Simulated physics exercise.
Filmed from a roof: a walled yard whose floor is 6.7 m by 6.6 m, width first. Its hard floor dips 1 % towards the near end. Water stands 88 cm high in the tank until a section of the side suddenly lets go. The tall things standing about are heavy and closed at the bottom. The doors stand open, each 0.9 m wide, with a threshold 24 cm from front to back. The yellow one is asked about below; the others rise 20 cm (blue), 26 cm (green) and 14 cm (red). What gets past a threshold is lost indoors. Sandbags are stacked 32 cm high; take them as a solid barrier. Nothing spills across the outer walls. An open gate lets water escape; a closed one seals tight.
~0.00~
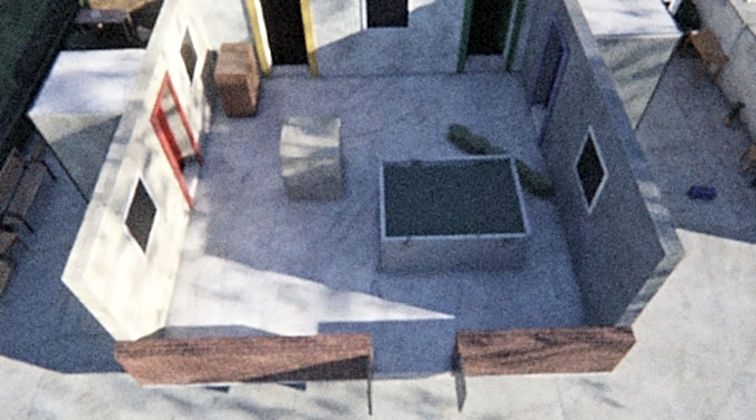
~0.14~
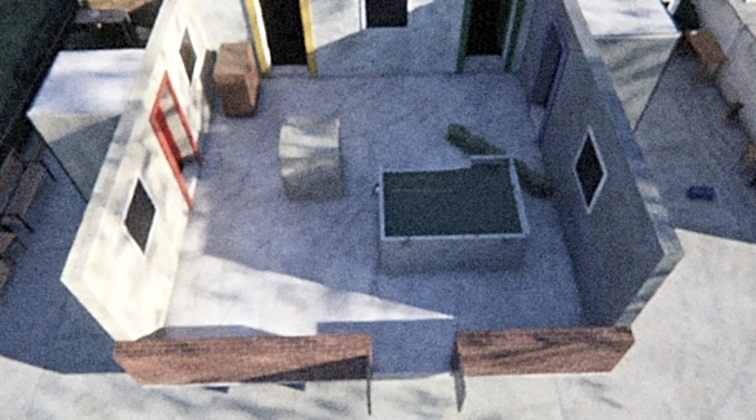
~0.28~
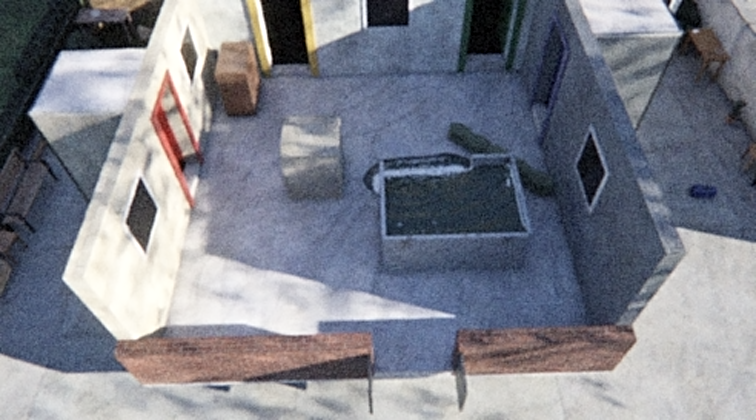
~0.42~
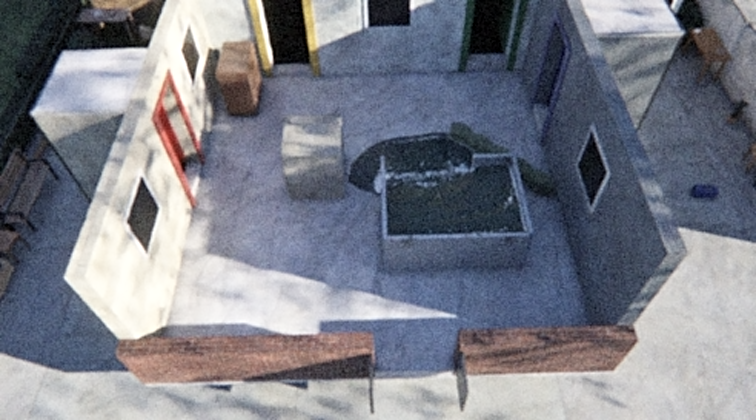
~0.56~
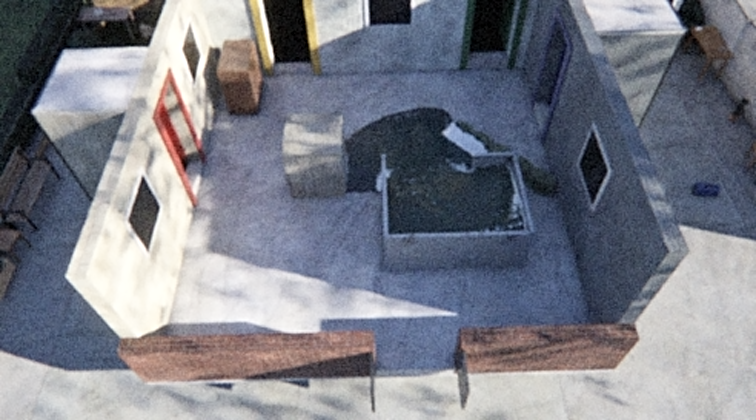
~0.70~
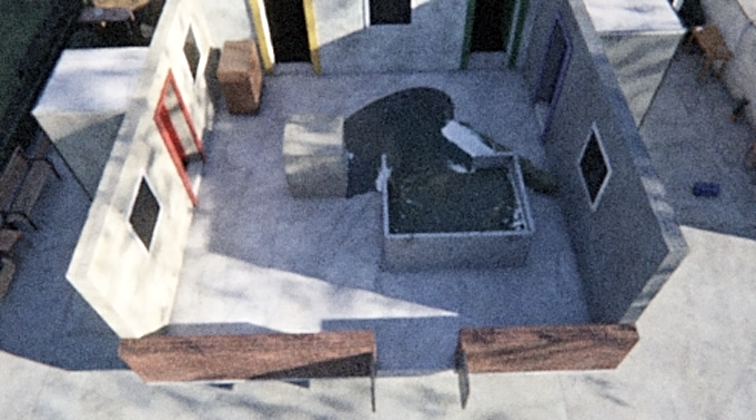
The footage shows a walled yard with a rectangular tank of dark water, whose far side opens; water pours out through the gap and spreads across the floor behind it, reaching around the pale block to the left.
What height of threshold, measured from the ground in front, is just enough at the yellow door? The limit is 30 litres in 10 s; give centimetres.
About 20 cm.
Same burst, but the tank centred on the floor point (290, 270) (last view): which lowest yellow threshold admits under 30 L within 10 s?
Some 26 cm.
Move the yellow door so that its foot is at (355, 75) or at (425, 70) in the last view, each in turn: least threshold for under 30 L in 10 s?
About 29 and 33 cm.
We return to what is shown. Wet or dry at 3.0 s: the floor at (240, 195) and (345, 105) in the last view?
In turn: Dry, flooded.
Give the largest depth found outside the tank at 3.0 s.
Up to some 40 cm.
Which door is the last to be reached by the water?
It is the red one.
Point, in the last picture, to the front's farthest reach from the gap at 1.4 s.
Around (304, 77).
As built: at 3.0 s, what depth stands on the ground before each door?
Depths in cm: Blue 9, green 12, red 0, yellow 23.
After 1.4 s water covers 30 % of the floor, deepest (51 cm) near (393, 75); it has not reached the yellow door.
After 3.0 s water covers 50 % of the floor, deepest (40 cm) near (223, 80); 23 cm at the yellow door, 38 litres in over its 13 cm threshold.
After 10.0 s water covers 95 % of the floor, deepest (14 cm) near (598, 349); 7 cm at the yellow door, 98 litres in over its 13 cm threshold.
At the yellow door as built, the water arrived by 1.5 s and peaked near 25 cm at 2.0 s.
With a threshold of 17.5 cm, 47 litres would have come in within the 10 s; with 23.5 cm, 14 litres. So under 30 litres takes about 20 cm.
